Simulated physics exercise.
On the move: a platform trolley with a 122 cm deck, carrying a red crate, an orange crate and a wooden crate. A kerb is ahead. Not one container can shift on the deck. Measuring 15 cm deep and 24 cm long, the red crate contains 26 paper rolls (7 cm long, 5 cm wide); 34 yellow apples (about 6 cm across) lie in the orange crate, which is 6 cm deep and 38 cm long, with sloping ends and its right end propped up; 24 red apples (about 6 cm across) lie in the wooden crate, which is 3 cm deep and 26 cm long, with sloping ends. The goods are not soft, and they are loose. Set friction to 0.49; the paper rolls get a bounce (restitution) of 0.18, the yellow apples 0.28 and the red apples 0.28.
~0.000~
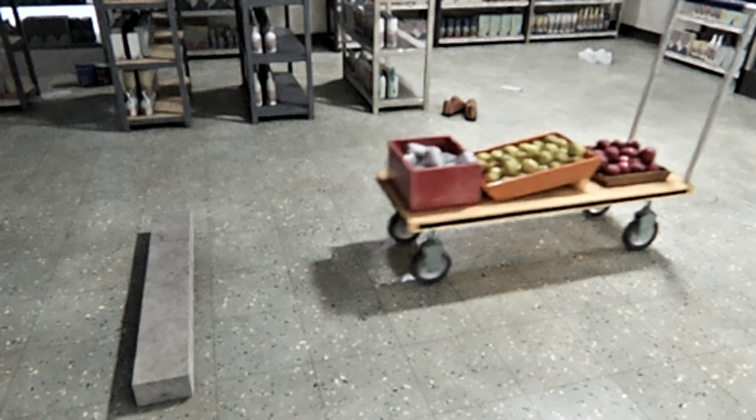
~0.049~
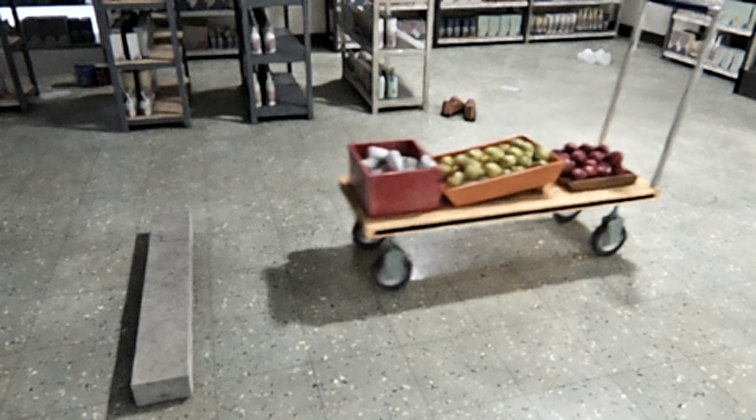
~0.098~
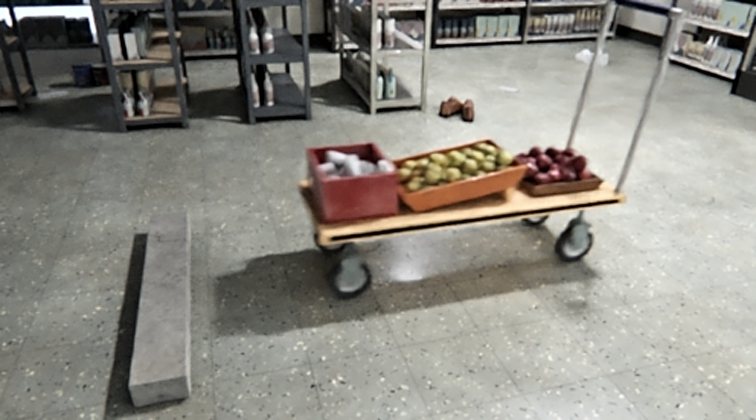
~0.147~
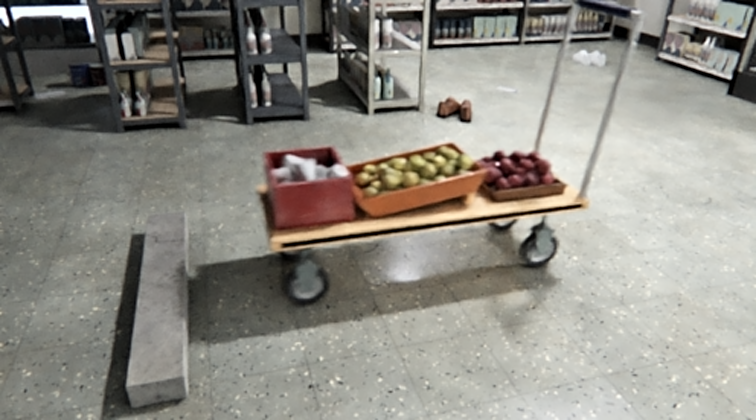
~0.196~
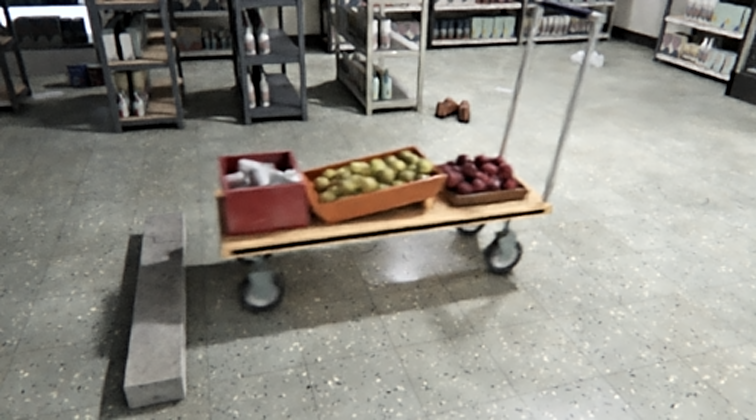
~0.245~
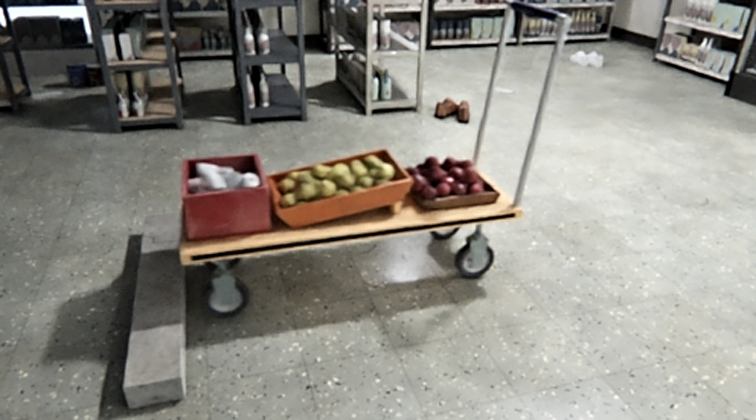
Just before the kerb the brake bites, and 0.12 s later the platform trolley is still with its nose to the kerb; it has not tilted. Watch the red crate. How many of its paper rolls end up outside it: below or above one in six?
The overboard fraction stays short of one sixth.
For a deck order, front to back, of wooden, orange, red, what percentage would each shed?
Red crate 10 %, orange crate 50 %, wooden crate 50 %.
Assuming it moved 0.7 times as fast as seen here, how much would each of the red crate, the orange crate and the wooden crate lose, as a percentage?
Then the red crate sheds 0 per cent, the orange crate 0 per cent, and the wooden crate 20 per cent.
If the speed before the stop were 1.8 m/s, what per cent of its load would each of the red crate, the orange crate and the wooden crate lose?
Red crate 0 %, orange crate 0 %, wooden crate 20 %.
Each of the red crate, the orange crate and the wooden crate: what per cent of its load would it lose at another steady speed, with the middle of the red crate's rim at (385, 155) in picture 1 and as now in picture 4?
Red crate 0 %, orange crate 0 %, wooden crate 20 %.
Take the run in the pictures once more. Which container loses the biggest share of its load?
Wooden crate.
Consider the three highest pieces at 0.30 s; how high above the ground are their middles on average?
Height, averaged: Around 48 cm.
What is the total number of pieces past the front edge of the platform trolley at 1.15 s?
Count: Approx. 1.
After 0.30 s, the red crate has all 26, the orange crate has all 34 and the wooden crate is down by 2 of 24.
After 0.42 s, the red crate is down by 1 of 26, the orange crate is down by 2 of 34 and the wooden crate is down by 7 of 24.
After 0.65 s, the red crate is down by 1 of 26, the orange crate is down by 5 of 34 and the wooden crate is down by 8 of 24.
Final count (at 1.15 s), the red crate is down by 1 of 26, the orange crate is down by 7 of 34 and the wooden crate is down by 8 of 24. Asked share, 1 of 26, 4 per cent.
